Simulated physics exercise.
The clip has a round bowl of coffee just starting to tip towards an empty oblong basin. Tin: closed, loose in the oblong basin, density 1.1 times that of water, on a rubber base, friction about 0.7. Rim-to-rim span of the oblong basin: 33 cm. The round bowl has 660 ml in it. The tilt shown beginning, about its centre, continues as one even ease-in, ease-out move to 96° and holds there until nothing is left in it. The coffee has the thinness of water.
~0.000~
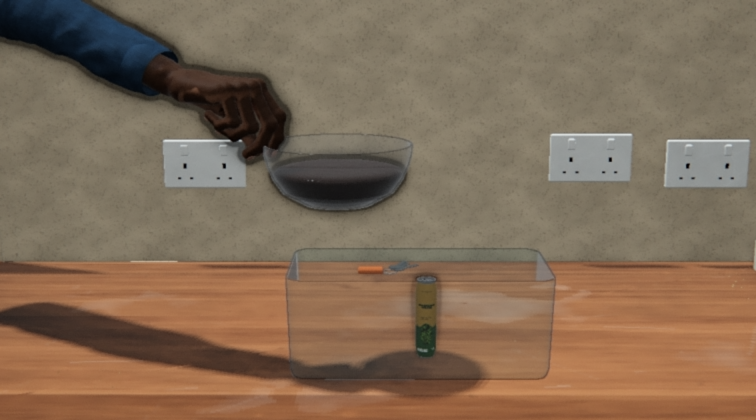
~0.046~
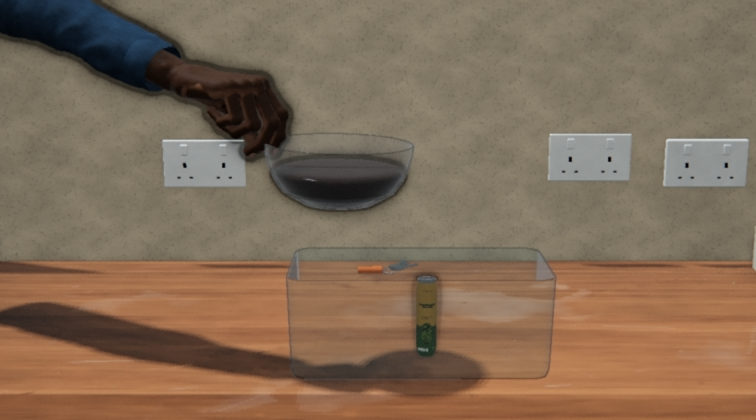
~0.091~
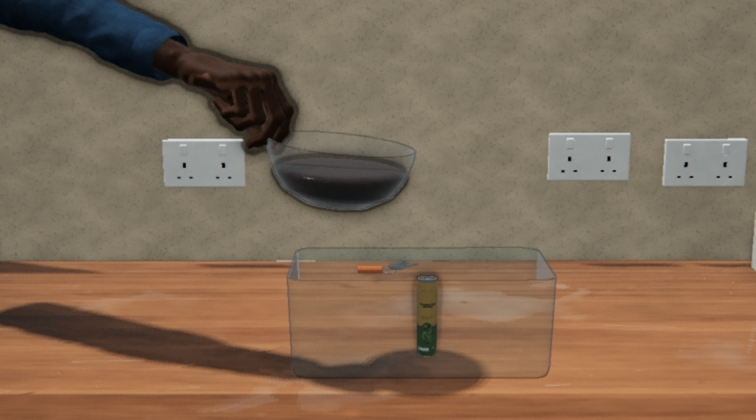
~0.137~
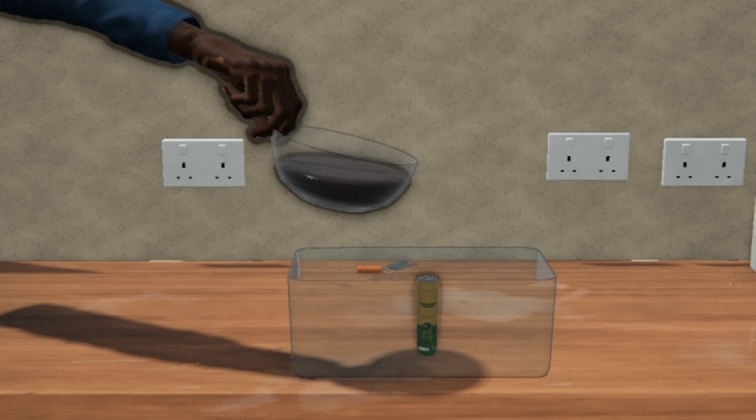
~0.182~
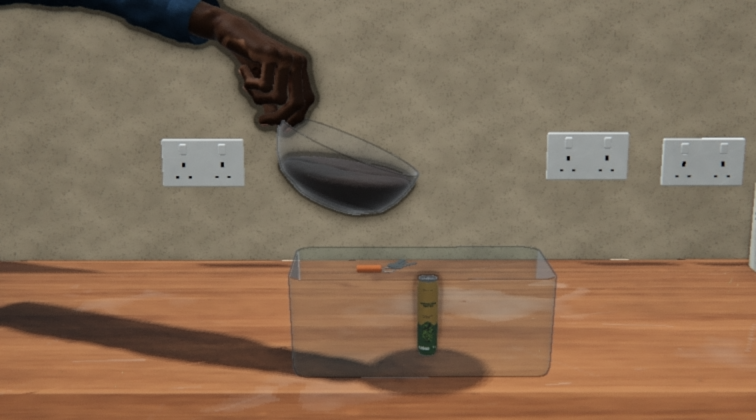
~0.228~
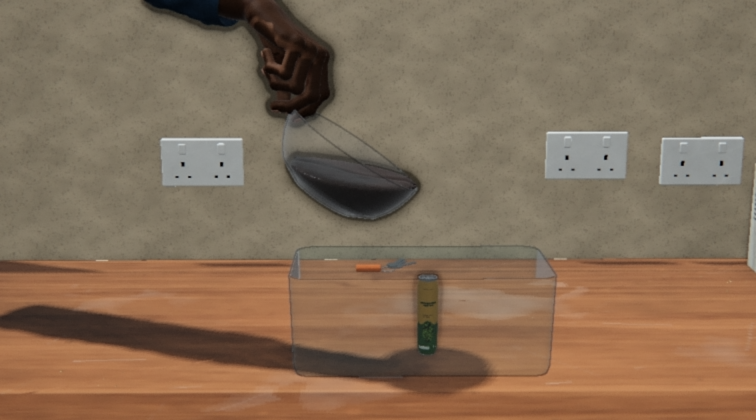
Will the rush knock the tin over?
It's going to keep its balance.
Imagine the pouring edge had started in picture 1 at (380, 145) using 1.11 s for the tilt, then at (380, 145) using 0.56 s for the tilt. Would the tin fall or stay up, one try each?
Try 1: Still standing; try 2: Tipped over.
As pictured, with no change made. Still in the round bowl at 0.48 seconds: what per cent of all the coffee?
Around 12 percent.
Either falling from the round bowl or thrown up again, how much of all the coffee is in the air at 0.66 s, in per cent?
Around 4 percent of the liquid.
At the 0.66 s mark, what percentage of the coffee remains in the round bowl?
I reckon near 1 per cent still sits there.
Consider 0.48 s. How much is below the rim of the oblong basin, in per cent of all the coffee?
Some 58 per cent.
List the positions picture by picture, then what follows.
Tilt 0°; pouring edge (412, 145); surface from (274, 170) to (403, 169); the oblong basin's rim runs from (291, 265) to (547, 266); the tin's top is at (426, 283), in the first frame.
Tilt 2°; pouring edge (413, 147); surface from (274, 168) to (404, 170), in the second frame.
Tilt 6°; pouring edge (415, 153); surface from (276, 166) to (405, 172), in the third frame.
Tilt 14°; pouring edge (417, 163); surface from (279, 163) to (408, 176), in the fourth frame.
Tilt 23°; pouring edge (418, 175); surface from (283, 161) to (411, 179), in the fifth frame.
Tilt 34°; pouring edge (415, 189); surface from (290, 161) to (416, 182), in the sixth frame.
After 0.48 s the tilt is 91° and 12 per cent is still to pour; the tin stands where it began.
After 0.66 s the tilt is 96° and 1 per cent is still to pour; the tin stands where it began.
After 0.85 s the tilt is 96° and 0 per cent is still to pour; the tin stands where it began.
After 1.06 s the tilt is 96° and 0 per cent is still to pour; the tin stands where it began.
In the end the tin stands where it began.
